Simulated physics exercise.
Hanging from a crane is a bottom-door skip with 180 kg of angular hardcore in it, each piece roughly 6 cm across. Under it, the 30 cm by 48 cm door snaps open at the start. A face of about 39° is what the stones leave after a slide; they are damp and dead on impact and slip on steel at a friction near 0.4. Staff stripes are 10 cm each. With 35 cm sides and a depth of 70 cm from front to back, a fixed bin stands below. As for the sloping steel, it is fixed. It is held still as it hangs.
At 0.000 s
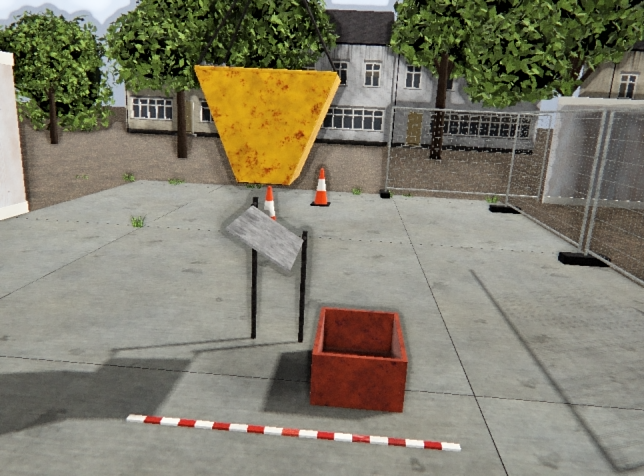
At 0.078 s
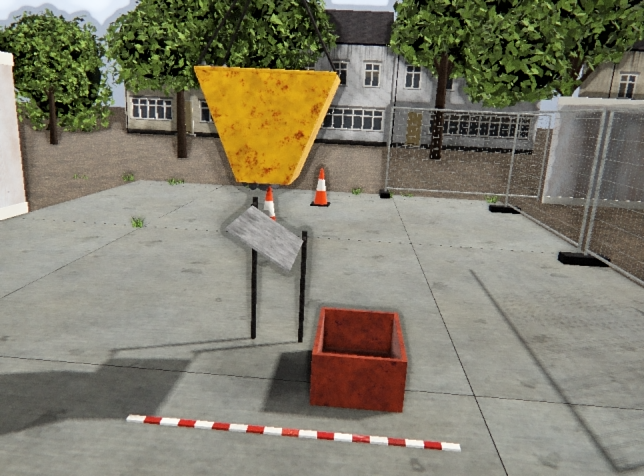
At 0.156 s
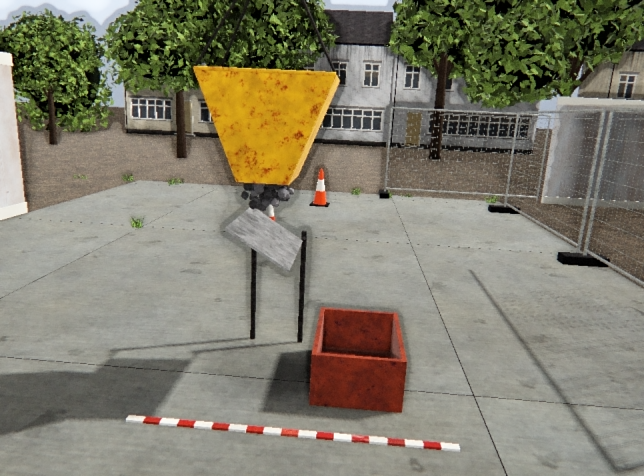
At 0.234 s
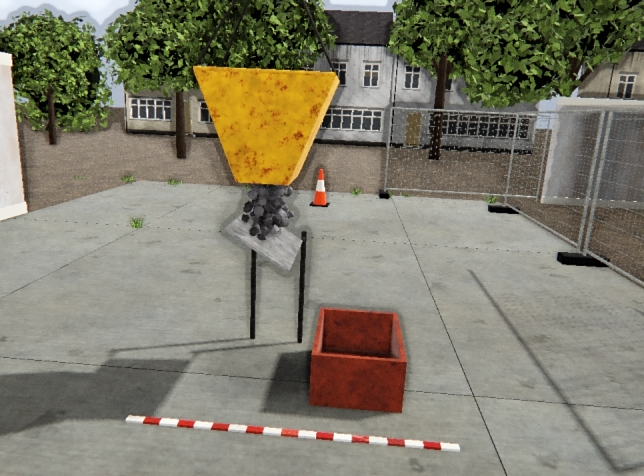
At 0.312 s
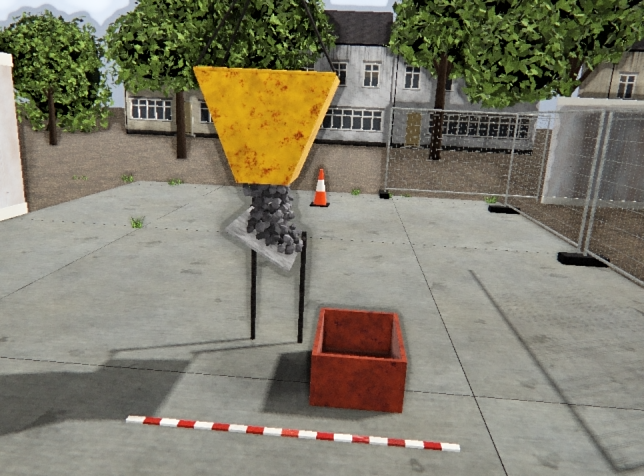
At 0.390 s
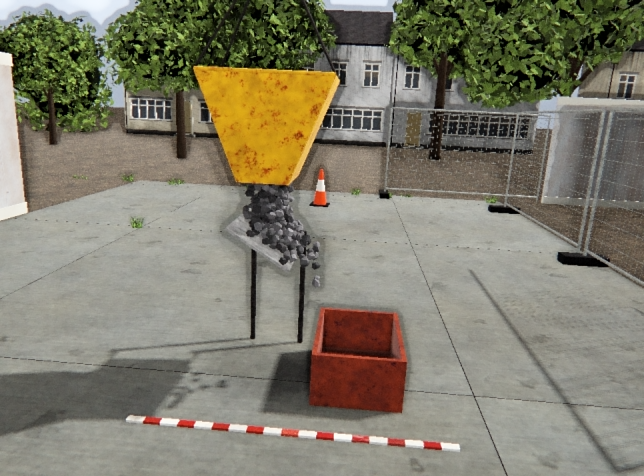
Dark grey stones dropped out of the bottom of a rusty yellow skip onto a tilted steel plate, then slid down it to the right, with the first few coming off its lower edge.
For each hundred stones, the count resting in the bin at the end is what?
It is about 70.
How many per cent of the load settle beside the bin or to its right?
Around 25 in a hundred of them.
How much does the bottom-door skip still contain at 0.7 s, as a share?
Held: Near 30 %.
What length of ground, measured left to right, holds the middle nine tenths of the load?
It covers roughly 60 centimetres from left to right.
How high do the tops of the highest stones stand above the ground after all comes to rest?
Some 38 cm up.
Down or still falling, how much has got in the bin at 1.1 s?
Share: Around 40 %.
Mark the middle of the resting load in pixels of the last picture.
I'd point to somewhere near (352, 363).
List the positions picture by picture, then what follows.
In the first frame, the outlet is at (263, 175); nothing has dropped yet.
In the second frame, the outlet is at (263, 175); 4 % is out.
The third frame shows outlet at (262, 175), the stream shows down to (264, 203); 91 % still inside.
The fourth frame shows outlet at (262, 175), the stream shows down to (269, 229); 85 % still inside.
The fifth frame shows outlet at (262, 175), the stream shows down to (292, 245); 77 % still inside.
The sixth frame shows outlet at (262, 175), the stream shows down to (312, 268); 69 % still inside.
After 0.7 s, 32 % in the bottom-door skip, 32 % on the steel, 22 % falling or lying left of the bin, 12 % falling or lying in the bin, 2 % falling or lying beside or right of the bin; the stones farthest right are at (379, 366).
After 1.1 s, 0 % in the bottom-door skip, 28 % on the steel, 21 % falling or lying left of the bin, 38 % falling or lying in the bin, 13 % falling or lying beside or right of the bin; the stones farthest right are at (406, 375).
After 1.7 s, 0 % in the bottom-door skip, 1 % on the steel, 11 % falling or lying left of the bin, 66 % falling or lying in the bin, 23 % falling or lying beside or right of the bin; the stones farthest right are at (455, 397).
After 2.6 s, 0 % in the bottom-door skip, 7 % falling or lying left of the bin, 70 % falling or lying in the bin, 23 % falling or lying beside or right of the bin; the stones farthest right are at (469, 391).
After 4.5 s, 0 % in the bottom-door skip, 7 % left of the bin, 70 % in the bin, 23 % beside or right of the bin; the stones farthest right are at (469, 391).
